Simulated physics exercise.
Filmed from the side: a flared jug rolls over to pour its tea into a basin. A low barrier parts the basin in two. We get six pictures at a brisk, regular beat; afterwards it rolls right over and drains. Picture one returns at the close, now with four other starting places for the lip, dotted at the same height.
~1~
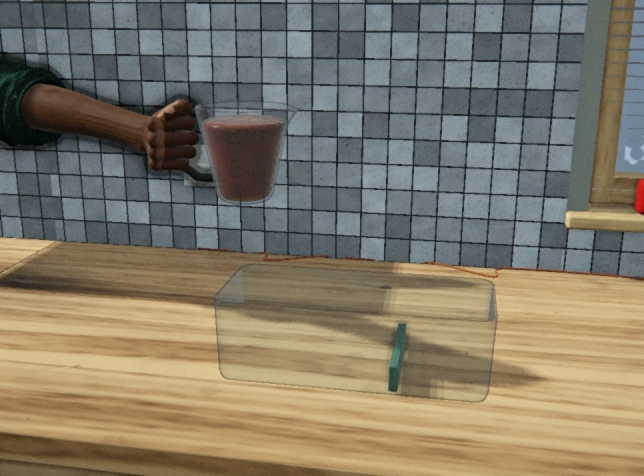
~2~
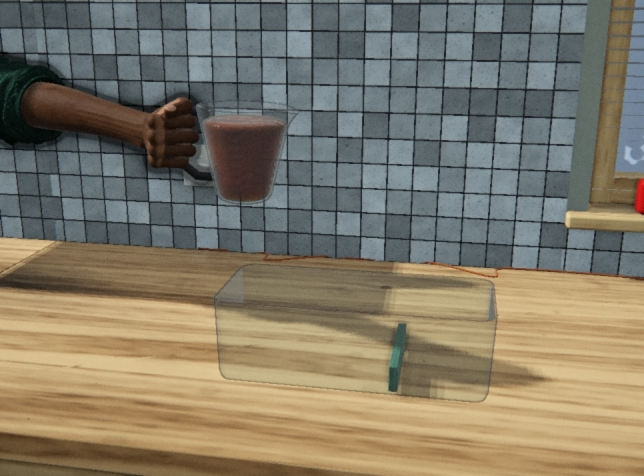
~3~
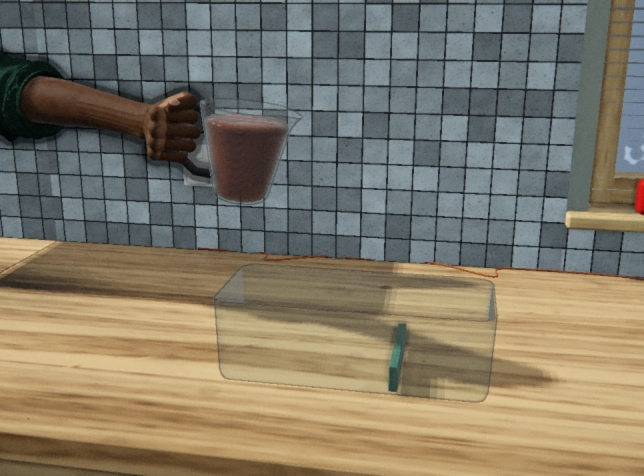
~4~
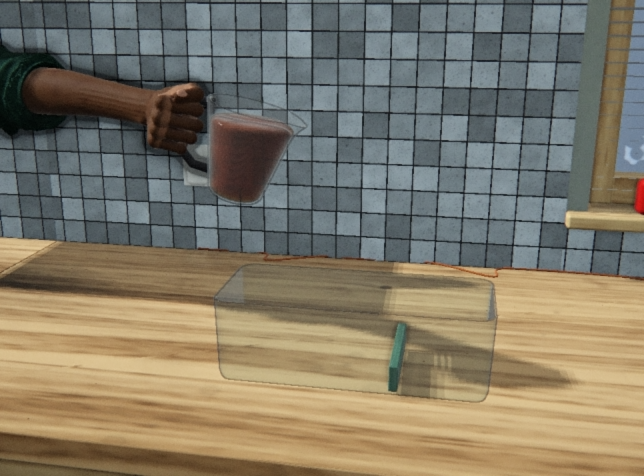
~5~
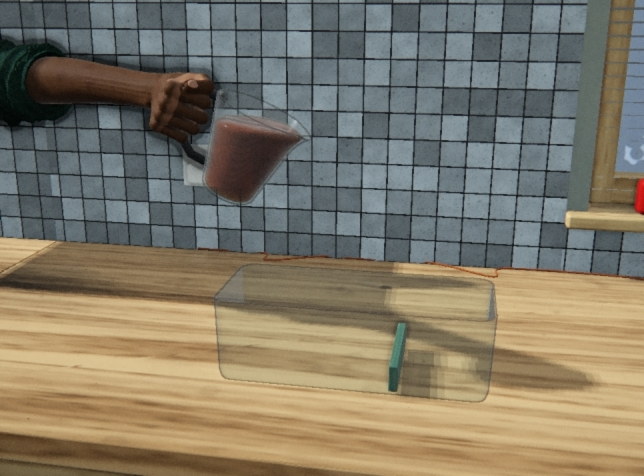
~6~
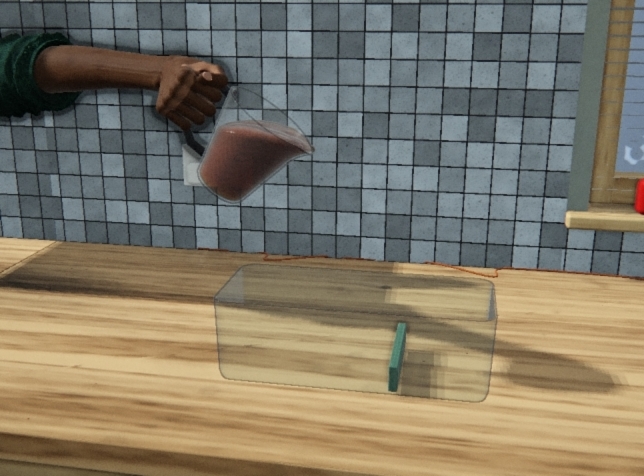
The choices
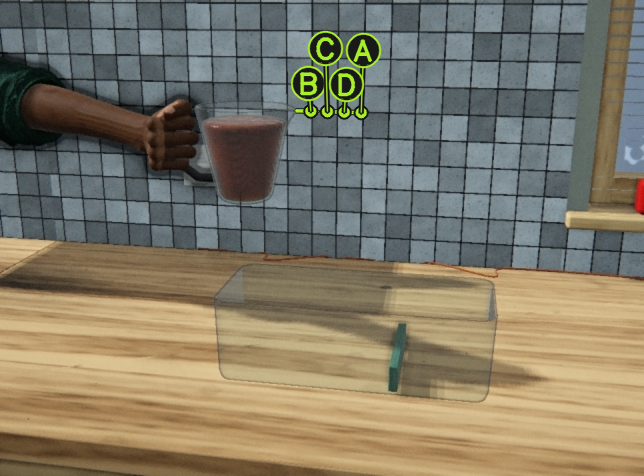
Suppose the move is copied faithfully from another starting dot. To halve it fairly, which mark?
D works best here.
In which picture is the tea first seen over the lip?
In picture 6.
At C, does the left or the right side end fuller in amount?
The left one.
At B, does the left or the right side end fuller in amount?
The left one.
On the marked copy, A at (361, 112); B at (310, 111); C at (327, 111); D at (344, 112).
With A, about 15 % ends left of the wall and 77 % right of it; 8 % is lost outside.
With B, about 79 % ends left of the wall and 9 % right of it; 11 % is lost outside.
With C, about 79 % ends left of the wall and 17 % right of it; 5 % is lost outside.
With D, about 48 % ends left of the wall and 47 % right of it; 5 % is lost outside.
